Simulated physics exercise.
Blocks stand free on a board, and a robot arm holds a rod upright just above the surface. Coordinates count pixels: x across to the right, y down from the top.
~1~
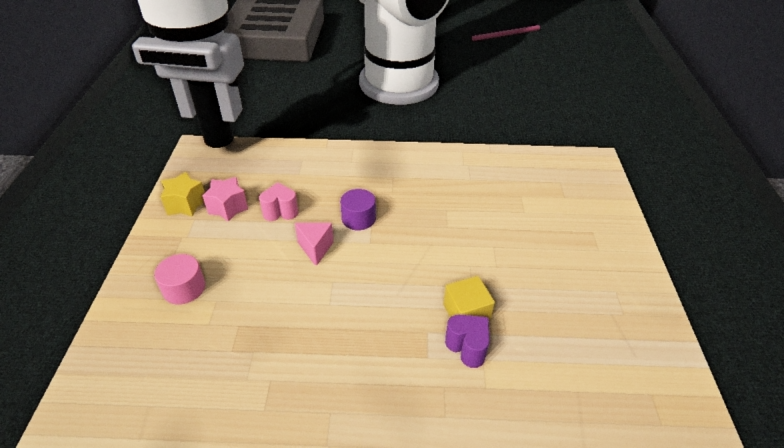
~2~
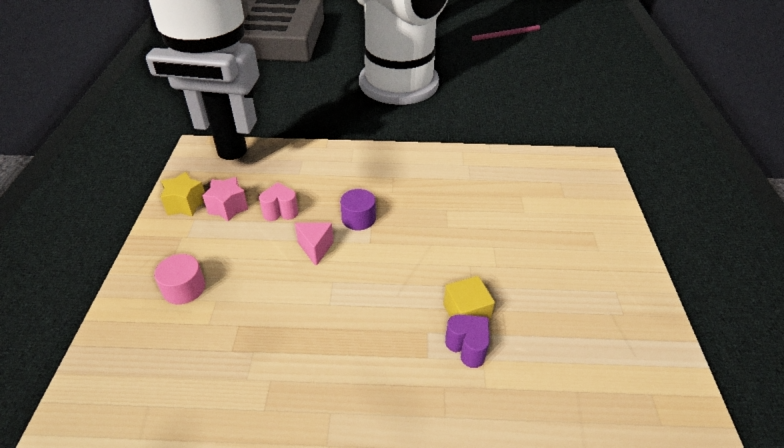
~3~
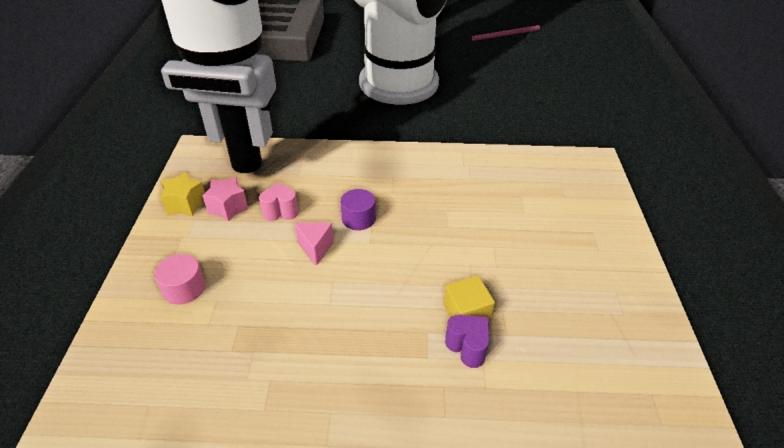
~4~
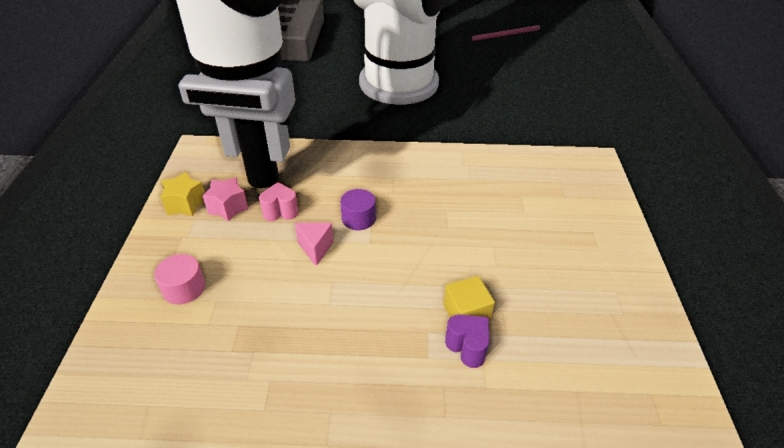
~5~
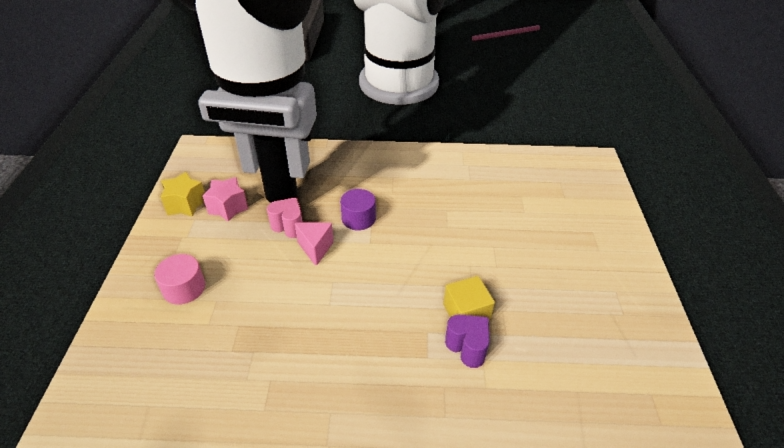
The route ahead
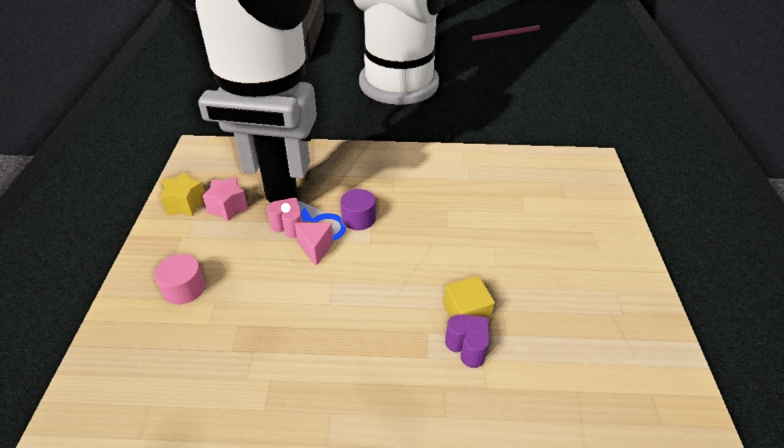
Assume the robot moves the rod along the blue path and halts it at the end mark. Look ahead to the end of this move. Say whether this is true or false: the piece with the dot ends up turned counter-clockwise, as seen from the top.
That claim is false.
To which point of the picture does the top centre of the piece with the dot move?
Around pixel (294, 221).
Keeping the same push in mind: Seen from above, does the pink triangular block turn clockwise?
I believe not.
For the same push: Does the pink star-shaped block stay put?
Yes.
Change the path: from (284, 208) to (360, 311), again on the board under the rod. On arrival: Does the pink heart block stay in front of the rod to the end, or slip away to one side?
My answer is that the pink heart block has slipped off.
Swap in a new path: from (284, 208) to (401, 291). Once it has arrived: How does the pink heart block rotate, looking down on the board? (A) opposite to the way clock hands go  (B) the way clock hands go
That would be B.
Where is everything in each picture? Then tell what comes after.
The first picture shows lower end of the rod (219, 140), tops of blocks, pink star-shaped block (223, 189), pink heart block (277, 193), pink triangular block (313, 230), purple circle (358, 200).
The second picture shows rod (232, 151), blocks as before.
The third picture shows rod (247, 164), blocks as before.
The fourth picture shows rod (263, 179), blocks as before.
The fifth picture shows rod (282, 195), pink star-shaped block (223, 189), pink heart block (286, 208), pink triangular block (313, 230), purple circle (358, 200).
The drawn path runs from (284, 208) to (327, 227); the dot is on the pink heart block.
The first path, step by step. Halfway along, rod (304, 204); pink heart block (293, 219), turned 40° clockwise; pink triangular block (313, 235), turned 30° anticlockwise.
At the end, rod (326, 214); pink star-shaped block not moved; pink heart block (294, 221), turned 45° clockwise; pink triangular block (313, 235), turned 35° anticlockwise; purple circle not moved.
